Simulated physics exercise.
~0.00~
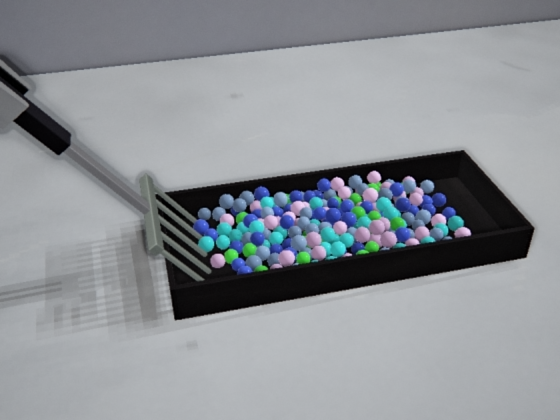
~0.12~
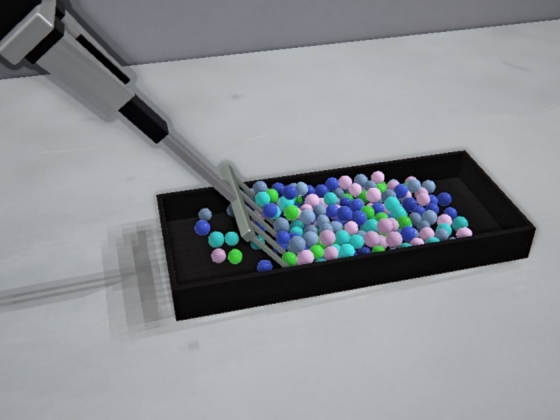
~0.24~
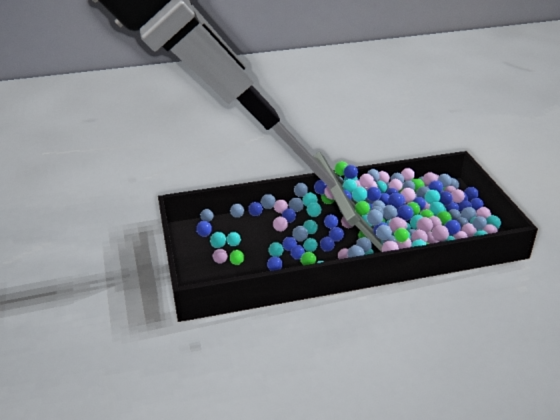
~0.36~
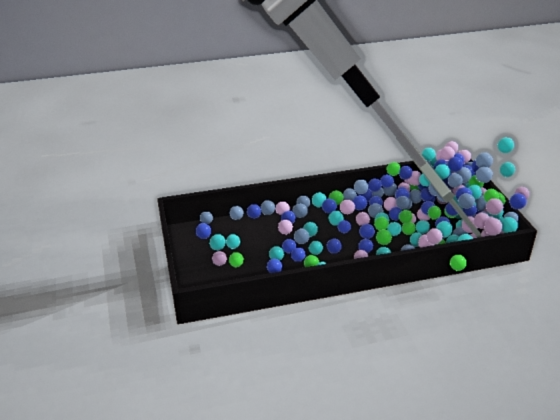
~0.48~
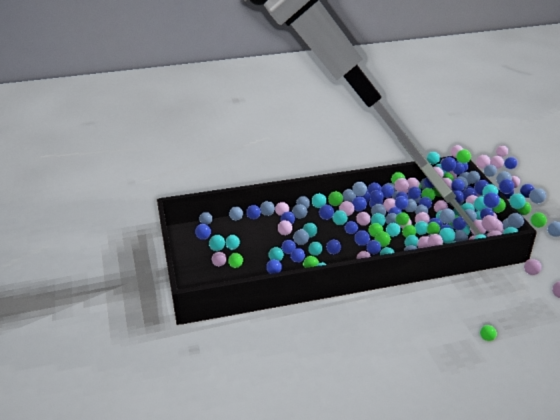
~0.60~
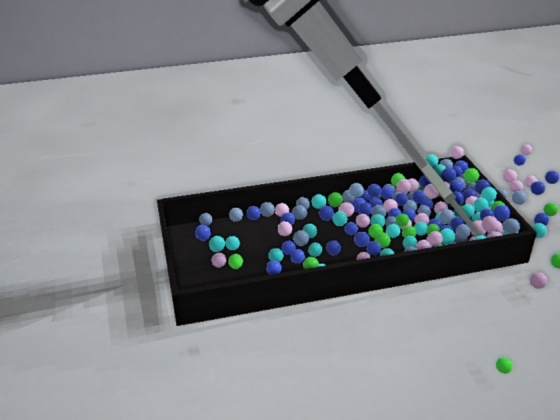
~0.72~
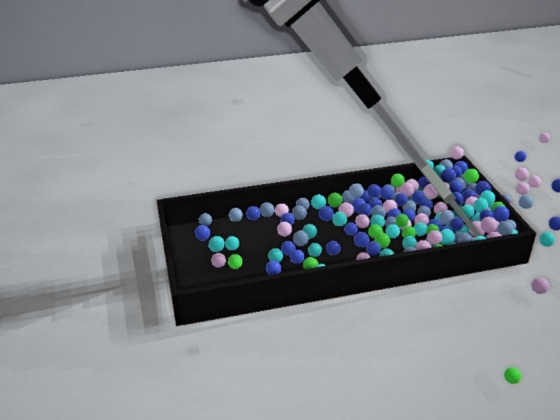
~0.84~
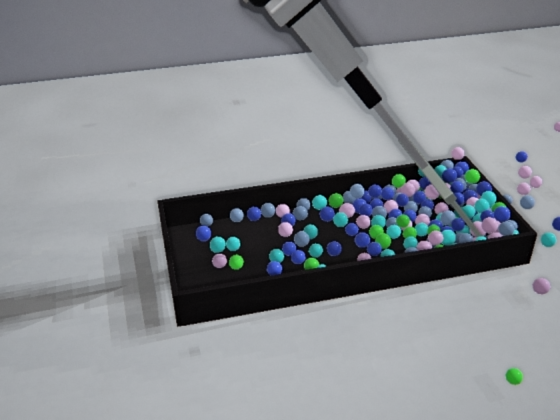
A rake pushes colourful balls rightward through a black tray, and some spill over the end.
